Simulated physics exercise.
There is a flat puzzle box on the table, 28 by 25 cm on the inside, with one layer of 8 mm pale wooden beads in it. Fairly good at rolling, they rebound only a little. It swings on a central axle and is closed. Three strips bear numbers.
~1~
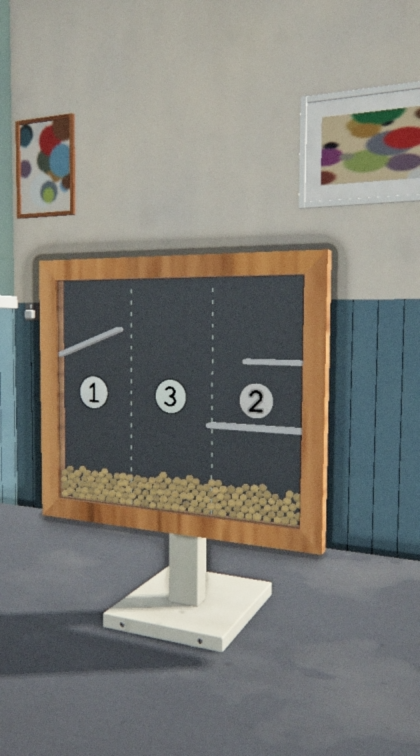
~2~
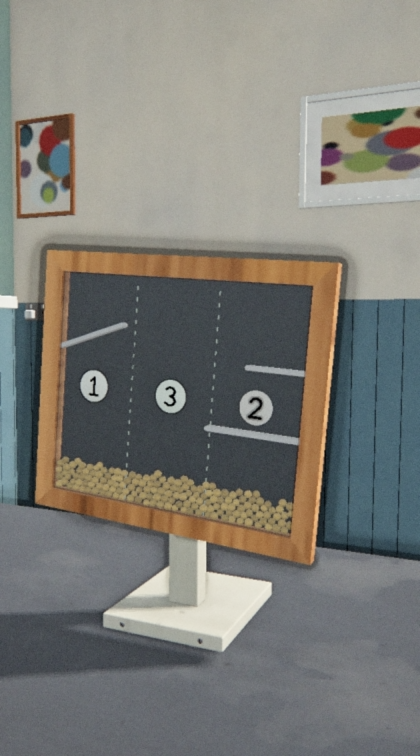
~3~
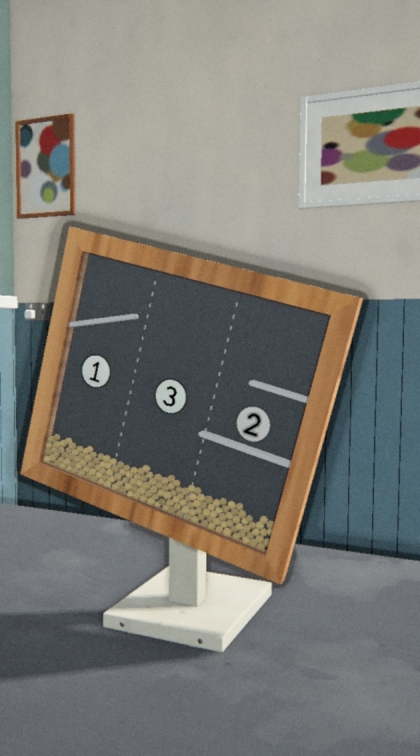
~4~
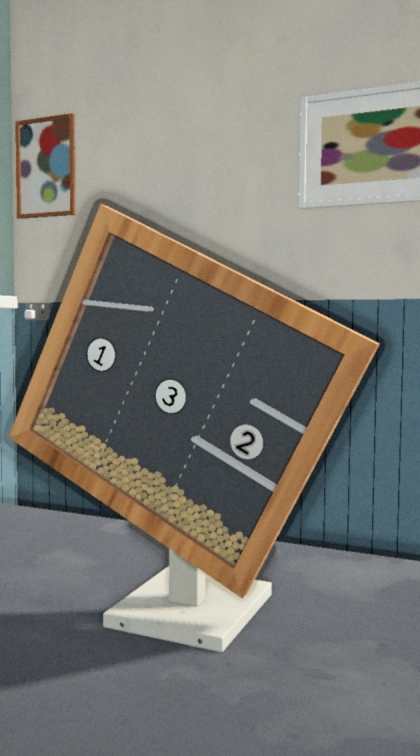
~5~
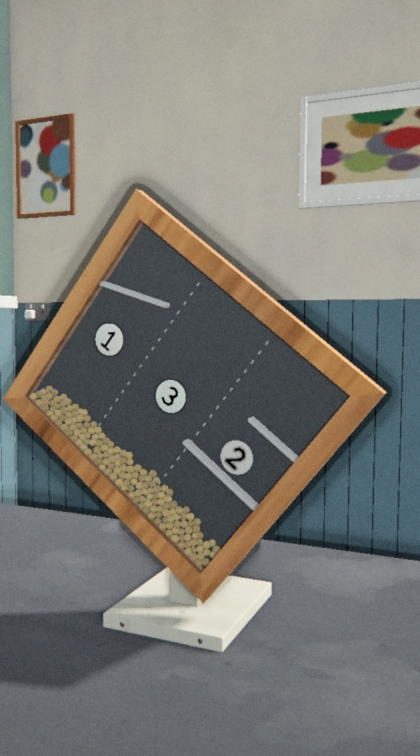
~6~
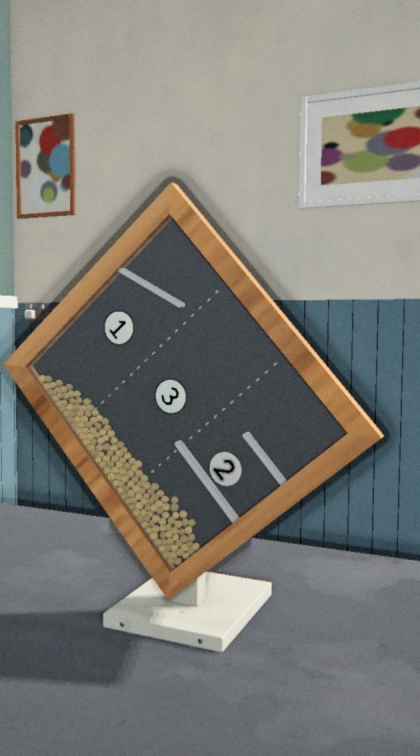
In this clip, a wood-framed, flat puzzle box holding a layer of pale beads along its bottom edge turns steadily clockwise on its white stand, its three numbered strips and pale inner walls tilting with it.
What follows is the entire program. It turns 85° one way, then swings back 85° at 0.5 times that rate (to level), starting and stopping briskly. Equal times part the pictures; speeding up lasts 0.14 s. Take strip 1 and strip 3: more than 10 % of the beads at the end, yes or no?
No. 1: No, no. 3: Yes.
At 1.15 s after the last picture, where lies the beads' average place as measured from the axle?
The middle sits around 1 cm right and 12 cm below.
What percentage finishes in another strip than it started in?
About 55 percent.
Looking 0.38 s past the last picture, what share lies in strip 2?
85 percent.
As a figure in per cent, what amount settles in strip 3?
Share: Approx. 30 %.
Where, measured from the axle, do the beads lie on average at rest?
The middle sits around 7 cm right of it and 9 cm below it.
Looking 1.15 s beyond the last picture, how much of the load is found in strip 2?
90 %.
Then, 0.38 s after the last picture, it stands 85° clockwise; the beads' middle is 8 cm left of and 9 cm below the centre; no. 2, 85 %, no. 3, 15 %.
Then, 1.15 s after the last picture, it stands 43° clockwise; the beads' middle is 1 cm right of and 12 cm below the centre; no. 2, 90 %, no. 3, 10 %.
Then, 1.93 s after the last picture, it stands level; the beads' middle is 8 cm right of and 9 cm below the centre; no. 2, 75 %, no. 3, 25 %.
At rest 2.9 s after the last picture, it stands level; no. 1, 0 %, no. 2, 70 %, no. 3, 30 %.
